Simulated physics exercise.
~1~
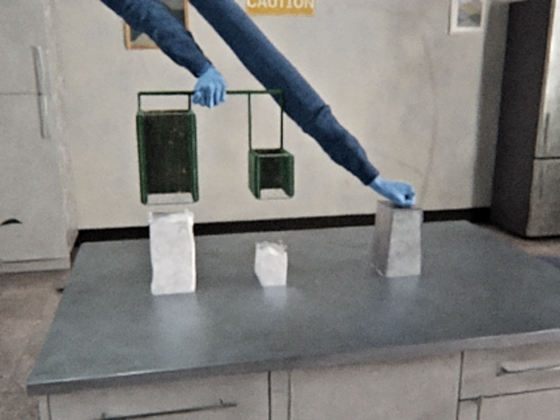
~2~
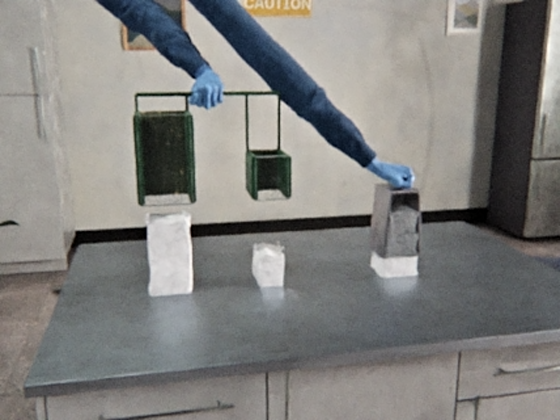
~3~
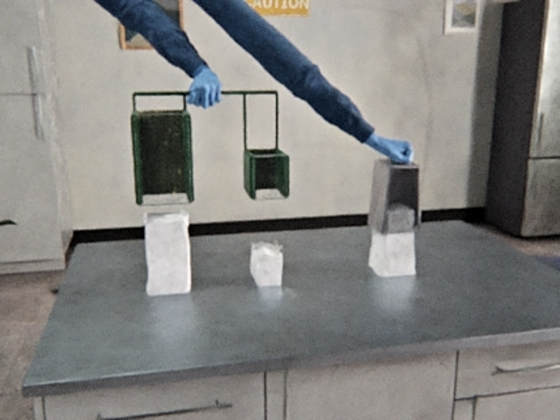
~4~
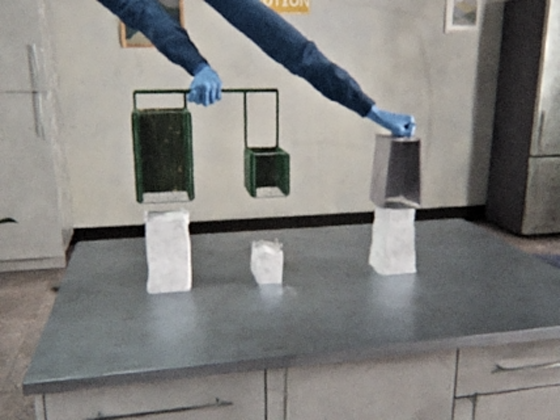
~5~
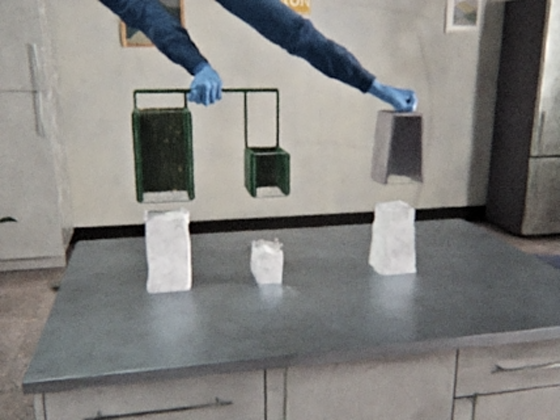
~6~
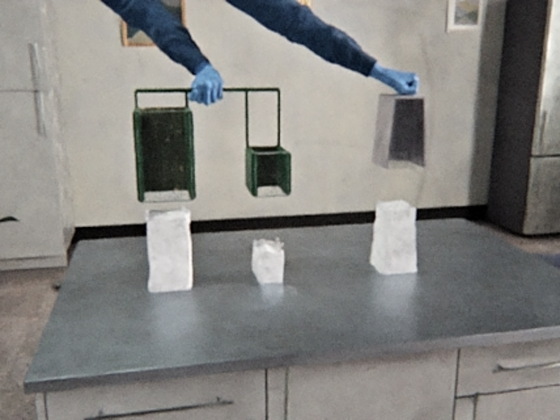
The clip opens on a grey lab table where two blue-gloved hands reach in from above, one holding a green frame with two open boxes over two white blocks, a tall one and a short one. On the right, the other hand grips a grey tin that rests on the table. That hand draws the tin straight up, baring the base of a packed white block beneath it. The tin keeps rising, slides off the top and lifts clear. At the end it hangs above the block, which stands upright, nearly as tall as the tin.
